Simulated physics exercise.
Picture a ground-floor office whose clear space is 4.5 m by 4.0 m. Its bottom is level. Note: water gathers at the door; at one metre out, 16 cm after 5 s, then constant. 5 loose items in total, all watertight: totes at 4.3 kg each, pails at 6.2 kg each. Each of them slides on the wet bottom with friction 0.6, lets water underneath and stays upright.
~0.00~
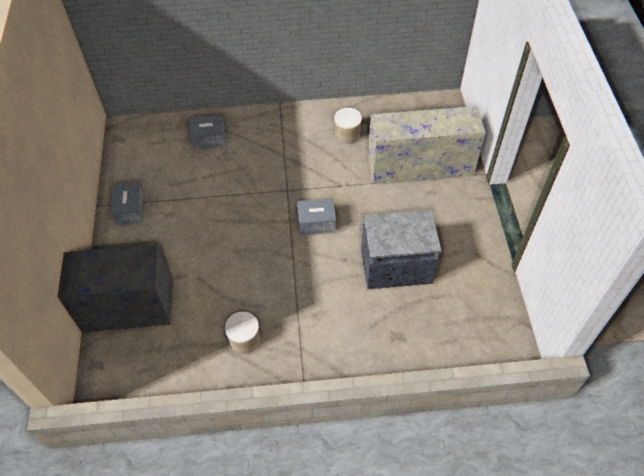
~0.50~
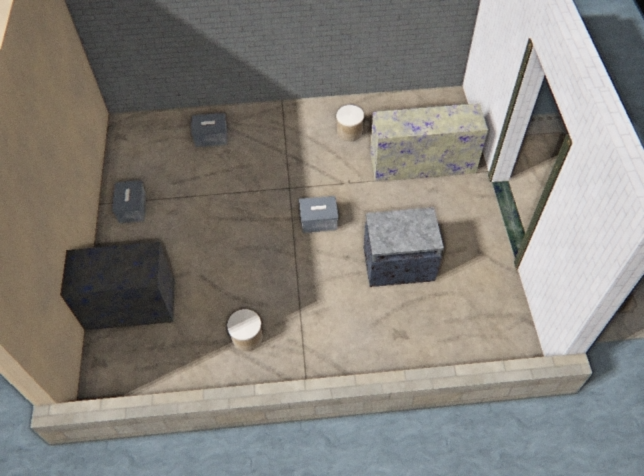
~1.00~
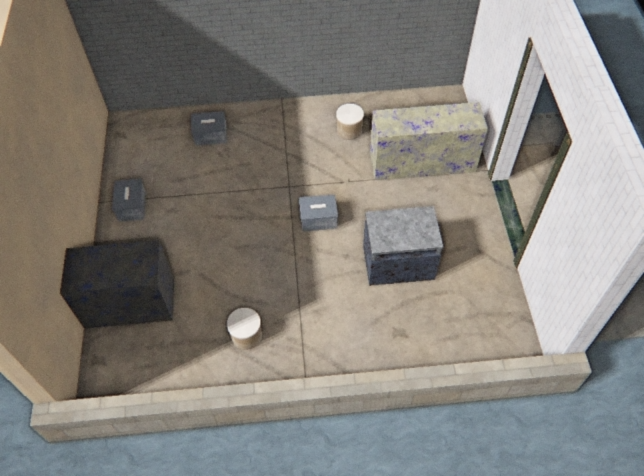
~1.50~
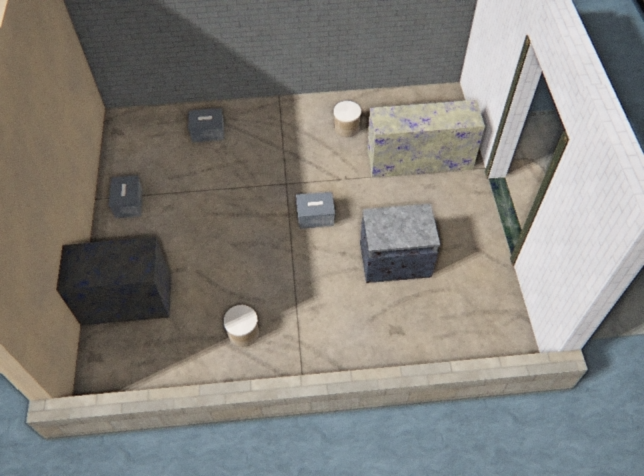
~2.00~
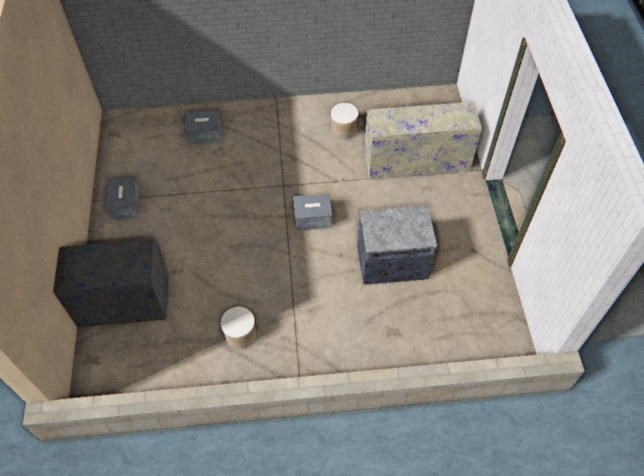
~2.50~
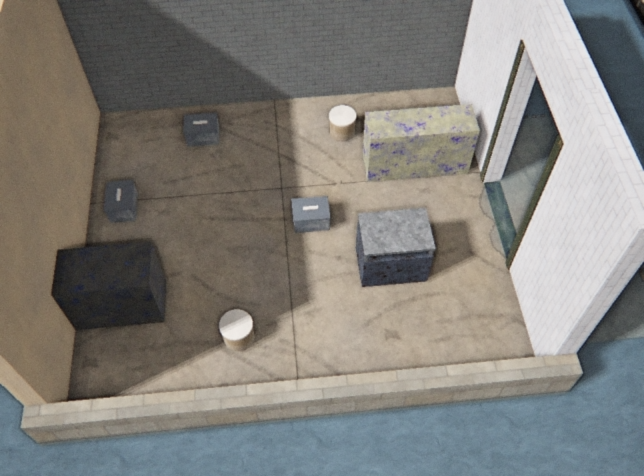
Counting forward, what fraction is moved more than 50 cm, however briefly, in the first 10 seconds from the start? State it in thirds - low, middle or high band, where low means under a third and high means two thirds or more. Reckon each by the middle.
Low band.
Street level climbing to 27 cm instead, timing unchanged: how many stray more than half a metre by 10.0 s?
So the tally would be 3.
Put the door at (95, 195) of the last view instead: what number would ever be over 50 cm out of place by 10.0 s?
The answer would then be 3.
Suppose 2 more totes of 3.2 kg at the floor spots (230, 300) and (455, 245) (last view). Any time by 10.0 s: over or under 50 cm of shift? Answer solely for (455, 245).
Here it's too far.
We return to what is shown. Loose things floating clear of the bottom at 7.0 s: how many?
0.
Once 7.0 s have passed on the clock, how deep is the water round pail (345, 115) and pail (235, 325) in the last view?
Around 0 cm and 1 cm.
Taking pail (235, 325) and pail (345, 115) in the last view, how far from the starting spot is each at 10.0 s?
Respectively 0 and 0 centimetres.
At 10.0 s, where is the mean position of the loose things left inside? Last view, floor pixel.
The centre is close to (216, 207).
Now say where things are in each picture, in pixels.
In the first frame, a tote at (316, 211), on the bottom; a pail at (242, 326) rests on the ground; 0.0 m2 under water; 0 of 5 have shifted.
In the second frame, a tote at (319, 208) rests on the ground; a pail at (244, 324), on the bottom; water covers 0.0 m2; 0 of 5 have shifted.
In the third frame, a tote at (318, 207), on the bottom; a pail at (244, 323) rests on the ground; 0.0 m2 under water; 0 of 5 have shifted.
In the fourth frame, a tote at (315, 204) rests on the ground; a pail at (240, 320), on the bottom; 0.0 m2 under water; 0 of 5 have shifted.
In the fifth frame, a tote at (313, 206) rests on the ground; a pail at (237, 322), on the bottom; 0.0 m2 under water; 0 of 5 have shifted.
In the sixth frame, a tote at (311, 208) rests on the ground; a pail at (236, 324), on the bottom; water covers 0.0 m2; 0 of 5 have shifted.
After 3.5 s 0 of 5 are over 50 cm from their spots; 0 afloat.
After 4.5 s 0 of 5 are over 50 cm from their spots; 0 afloat.
After 7.0 s 1 of 5 are over 50 cm from their spots; 0 afloat.
After 10.0 s 1 of 5 are over 50 cm from their spots, and 1 have been at some point; 1 afloat.
